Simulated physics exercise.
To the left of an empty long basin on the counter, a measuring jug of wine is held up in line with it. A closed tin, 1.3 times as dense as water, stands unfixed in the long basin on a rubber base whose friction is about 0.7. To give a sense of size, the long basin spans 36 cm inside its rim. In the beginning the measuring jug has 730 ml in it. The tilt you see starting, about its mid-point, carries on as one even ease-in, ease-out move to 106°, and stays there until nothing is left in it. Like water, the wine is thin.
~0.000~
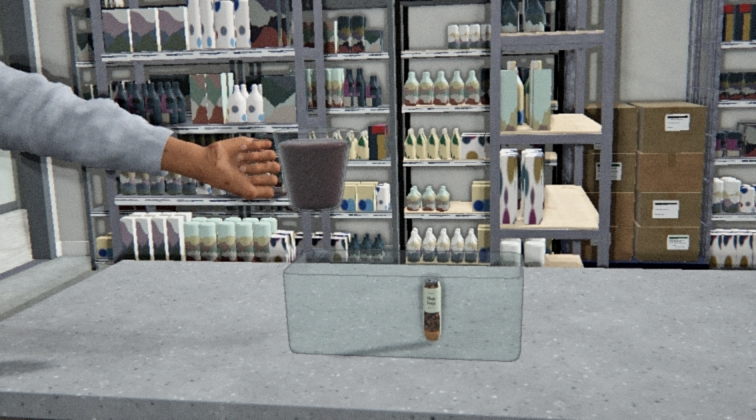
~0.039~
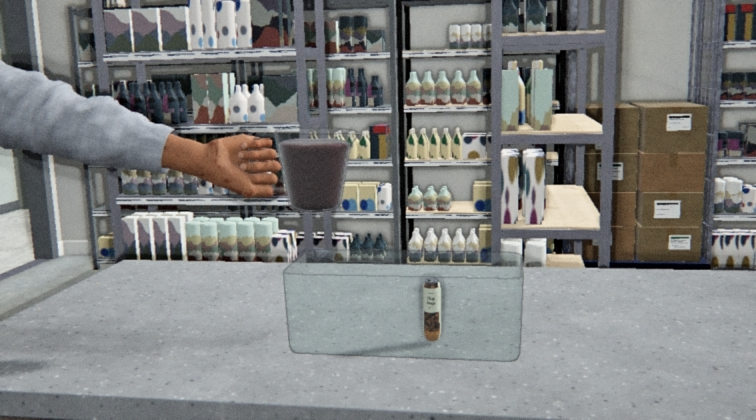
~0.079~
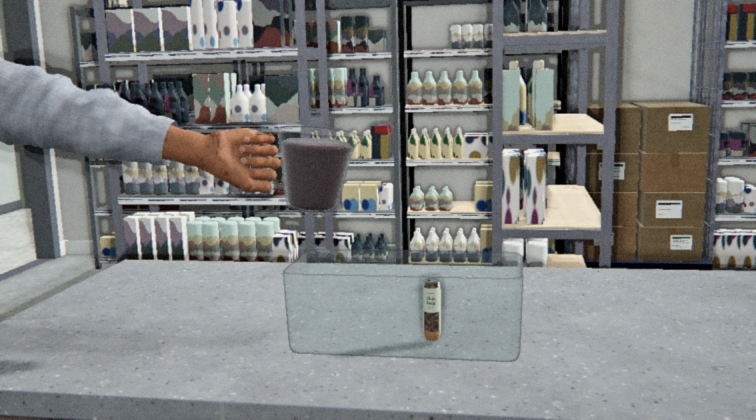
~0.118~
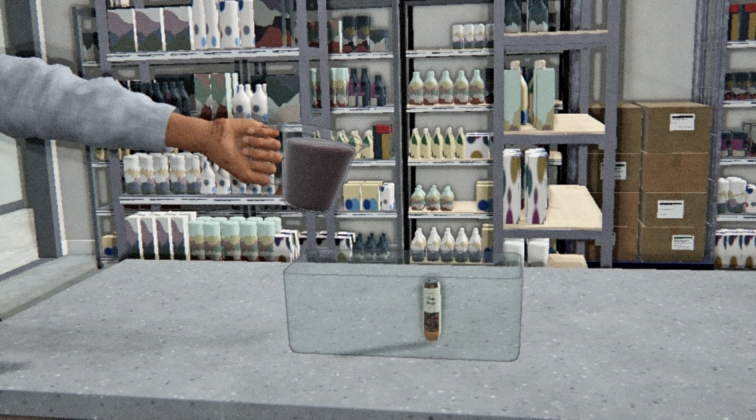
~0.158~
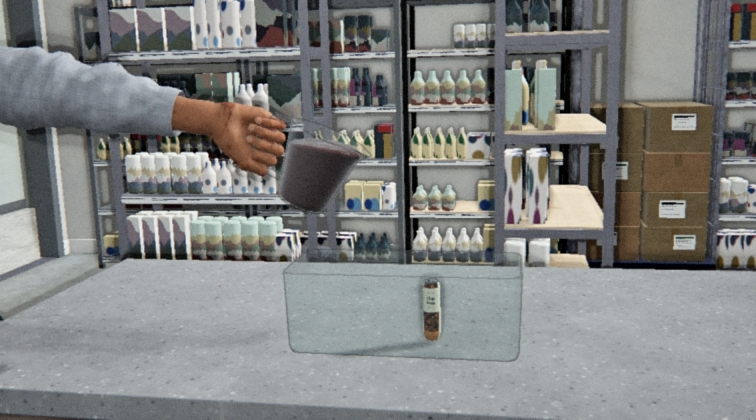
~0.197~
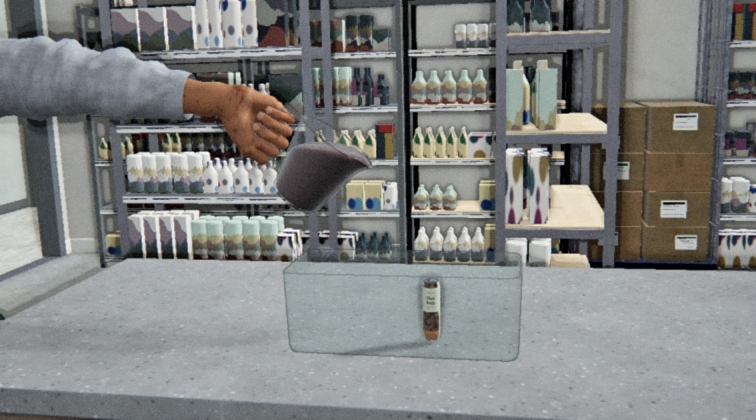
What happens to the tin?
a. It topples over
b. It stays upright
a.
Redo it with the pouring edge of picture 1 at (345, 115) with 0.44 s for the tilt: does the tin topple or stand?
Result: Tin tipped over.
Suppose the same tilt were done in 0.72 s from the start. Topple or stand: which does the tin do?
Result: Tin tipped over.
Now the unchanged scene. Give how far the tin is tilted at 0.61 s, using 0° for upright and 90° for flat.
Roughly 25°.
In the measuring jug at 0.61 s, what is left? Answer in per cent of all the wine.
About 7 per cent.
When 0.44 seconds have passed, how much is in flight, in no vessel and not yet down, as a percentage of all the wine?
Share: Roughly 32 per cent.
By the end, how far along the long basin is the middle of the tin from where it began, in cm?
8.5 cm.
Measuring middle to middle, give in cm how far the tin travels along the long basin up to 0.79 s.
It has moved some 9 cm.
After 0.44 s the tilt is 103° and 40 per cent is still to pour; the tin stands where it began.
After 0.61 s the tilt is 106° and 7 per cent is still to pour; the tin leans 24°.
After 0.79 s the tilt is 106° and 0 per cent is still to pour; the tin lies on its side.
After 0.99 s the tilt is 106° and 0 per cent is still to pour; the tin lies on its side.
In the end the tin lies on its side.
